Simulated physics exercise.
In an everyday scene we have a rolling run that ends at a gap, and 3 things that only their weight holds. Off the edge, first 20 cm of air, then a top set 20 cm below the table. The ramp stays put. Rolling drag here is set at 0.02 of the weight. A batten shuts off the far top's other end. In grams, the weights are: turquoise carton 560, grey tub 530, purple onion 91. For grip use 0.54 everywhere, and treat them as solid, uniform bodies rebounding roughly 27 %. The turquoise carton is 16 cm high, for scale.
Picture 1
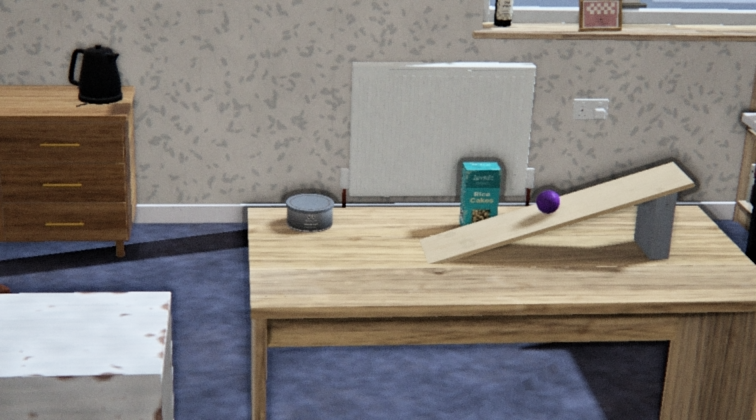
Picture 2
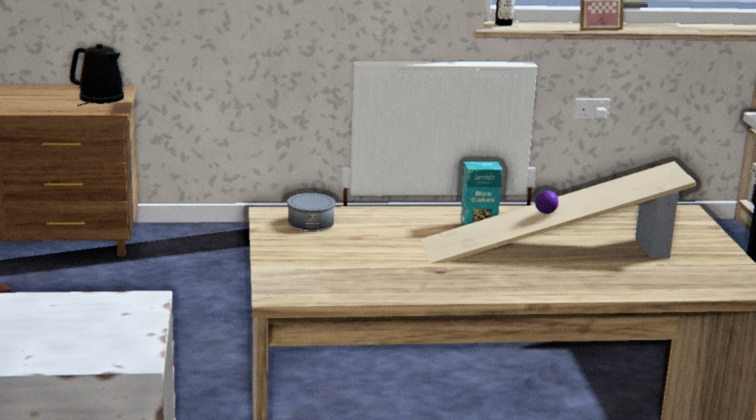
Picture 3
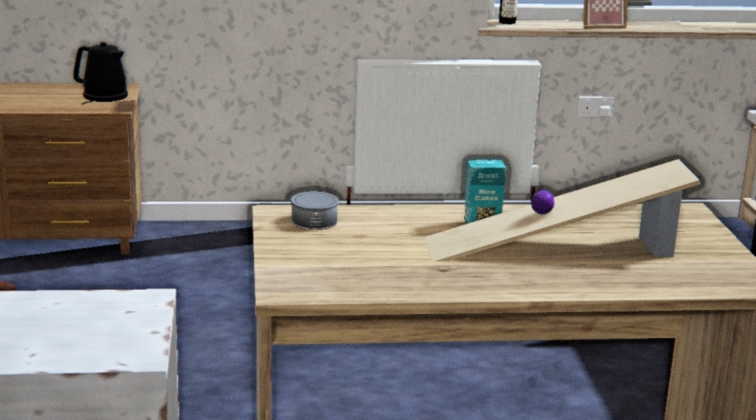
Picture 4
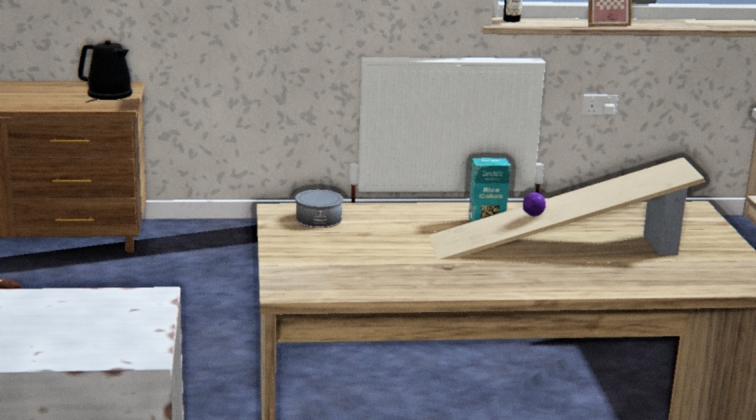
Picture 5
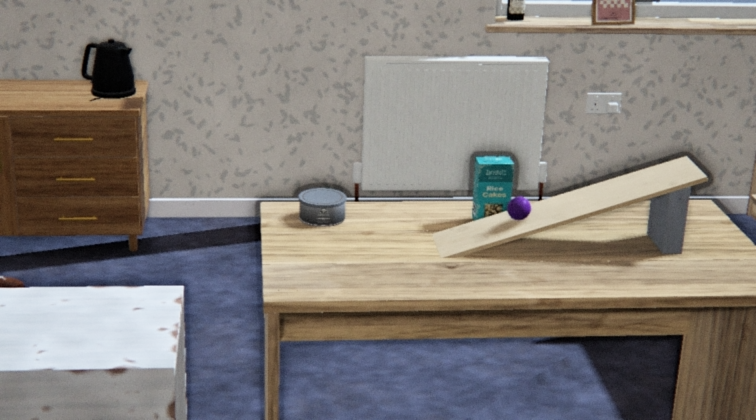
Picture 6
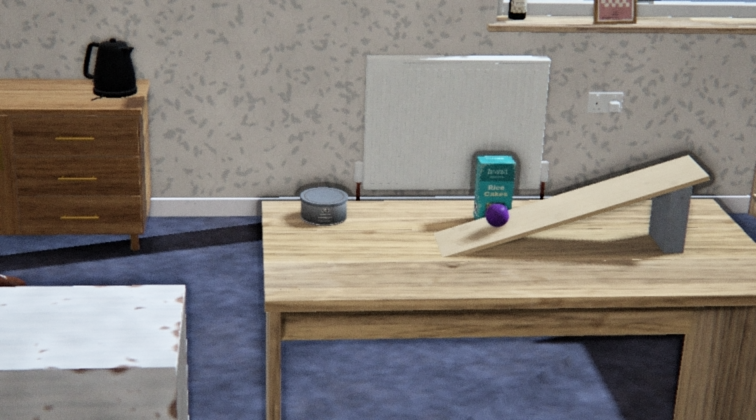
We see a wooden table holding a grey tub, a turquoise carton and a ramp propped on a grey block, as a small purple ball rolls down the ramp leftward, slowly at first, then faster, passing before the carton.
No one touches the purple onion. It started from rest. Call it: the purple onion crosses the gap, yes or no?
Yes, it crosses.
Then, 0.20 s later than the last frame, 37 cm to the edge; purple onion near (417, 234).
Then, 0.50 s later than the last frame, 5 cm to the edge; purple onion near (285, 235).
Then, 0.80 s later than the last frame, 26 cm past the table's edge; purple onion near (156, 309).
Then, 1.10 s later than the last frame, 55 cm past the table's edge; purple onion near (32, 314).
When it is over, 65 cm past the table's edge; the bystanders within 8 cm of the start.
